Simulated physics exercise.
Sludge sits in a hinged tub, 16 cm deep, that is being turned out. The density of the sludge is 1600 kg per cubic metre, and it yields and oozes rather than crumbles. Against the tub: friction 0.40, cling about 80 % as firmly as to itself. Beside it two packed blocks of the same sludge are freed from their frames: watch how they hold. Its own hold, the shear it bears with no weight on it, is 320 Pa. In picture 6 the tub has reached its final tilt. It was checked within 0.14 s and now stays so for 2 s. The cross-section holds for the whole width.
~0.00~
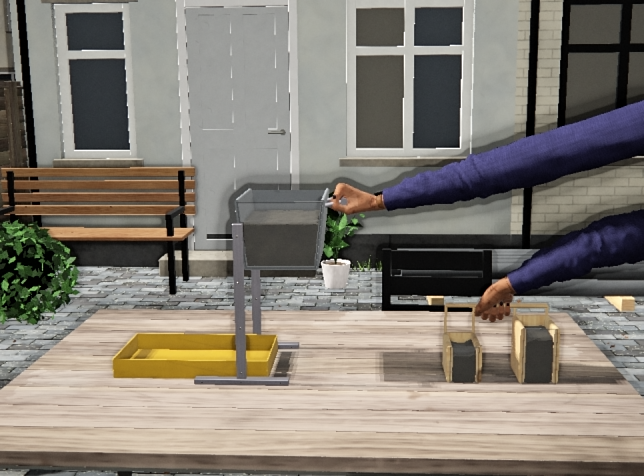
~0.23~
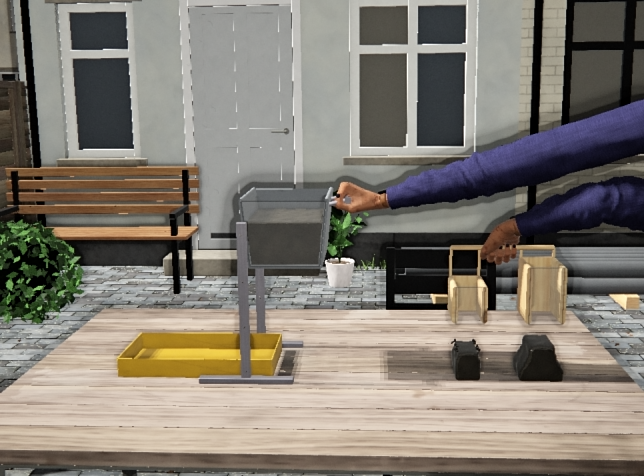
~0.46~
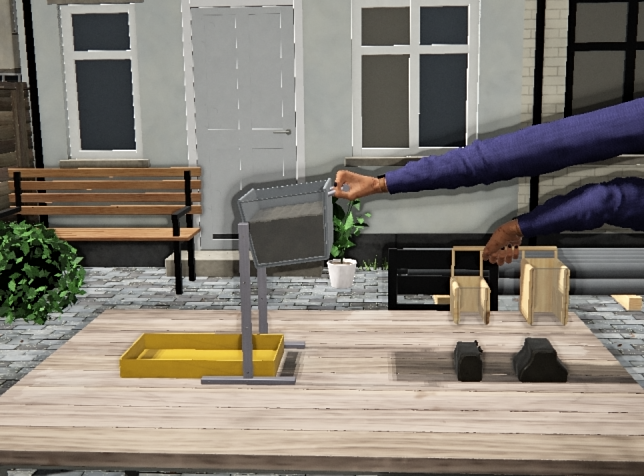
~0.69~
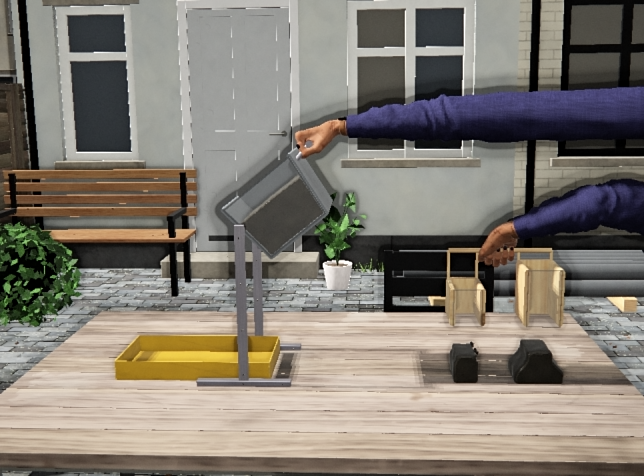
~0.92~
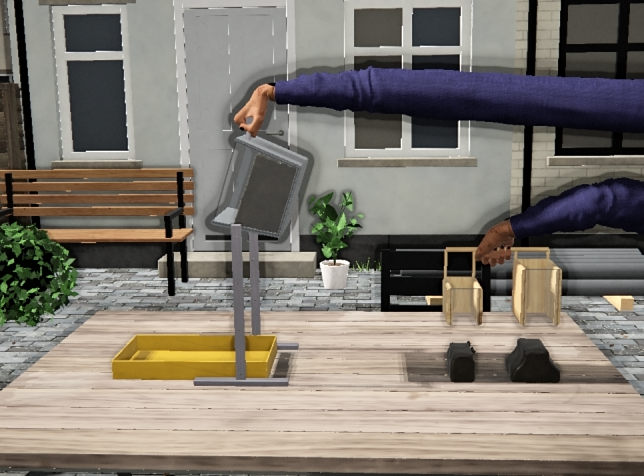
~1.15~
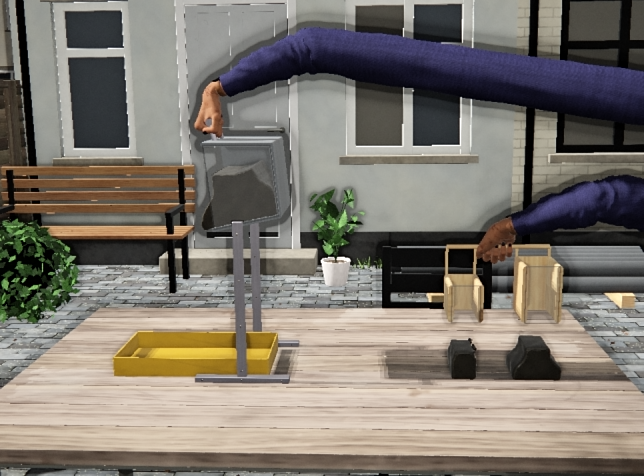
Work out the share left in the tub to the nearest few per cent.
About 31 %.
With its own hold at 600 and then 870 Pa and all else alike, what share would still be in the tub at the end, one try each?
In turn about 45 %, 95 %.
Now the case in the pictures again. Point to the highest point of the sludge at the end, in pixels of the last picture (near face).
Around (243, 203).
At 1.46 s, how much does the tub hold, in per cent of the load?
About 35 %.
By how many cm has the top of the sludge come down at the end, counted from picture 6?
About 8 cm.
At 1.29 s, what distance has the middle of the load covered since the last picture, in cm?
About 7 cm.
By 1.29 s, the tub is at 96 degrees and holds 58 %.
By 1.46 s, the tub is at 96 degrees and holds 35 %.
By 1.63 s, the tub is at 96 degrees and holds 31 %.
By 1.80 s, the tub is at 96 degrees and holds 31 %.
By 3.15 s, at the end, the tub is at 96 degrees and holds 31 %.
